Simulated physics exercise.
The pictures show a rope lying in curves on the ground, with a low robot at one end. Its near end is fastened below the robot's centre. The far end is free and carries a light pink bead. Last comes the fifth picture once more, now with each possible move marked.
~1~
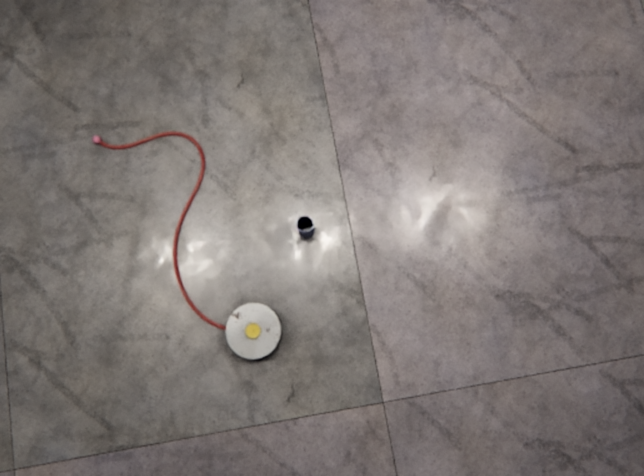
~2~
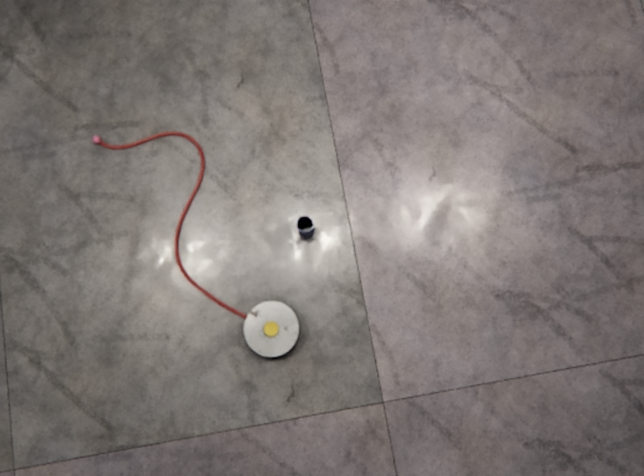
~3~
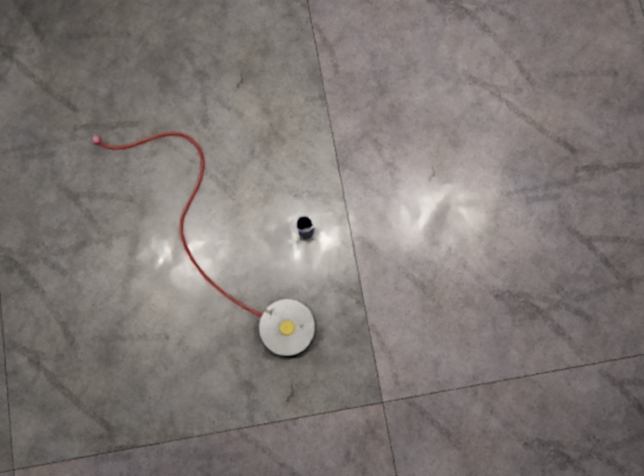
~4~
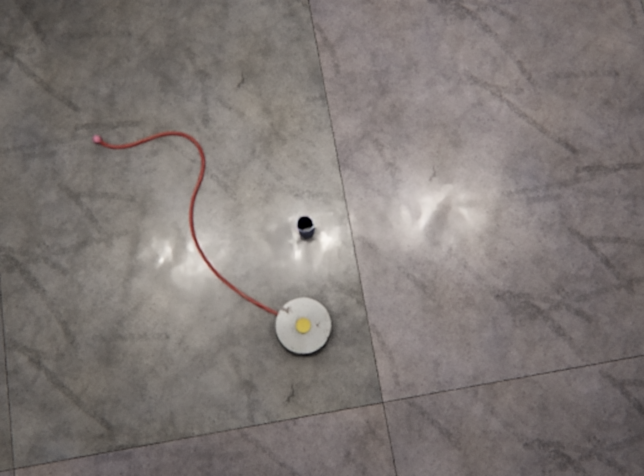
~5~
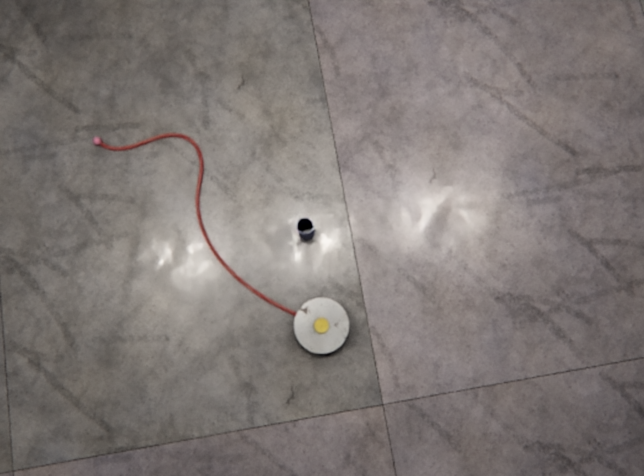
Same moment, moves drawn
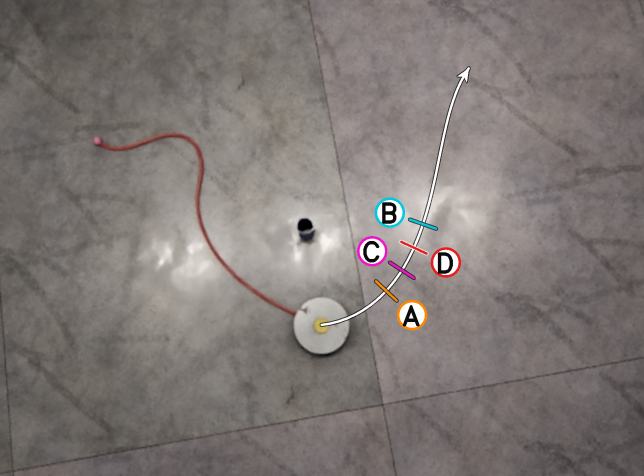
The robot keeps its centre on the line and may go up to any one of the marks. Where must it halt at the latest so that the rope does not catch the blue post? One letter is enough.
D is the last safe stop.
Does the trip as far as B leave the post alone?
No.
On the marked copy, A at (386, 291); B at (423, 224); C at (402, 270); D at (414, 248); the route from (322, 325) via (427, 212) to (469, 68).
Taking D. A third of the way, robot (364, 310), middle of the rope (215, 215), free end (97, 141).
Two thirds of the way, robot (397, 279), middle of the rope (231, 218), free end (97, 141).
When it is over, robot (416, 246), middle of the rope (241, 217), free end (98, 142); nothing has been touched.
As for the rest, A is safe but short; B brings the rope against the post; C is safe but short.
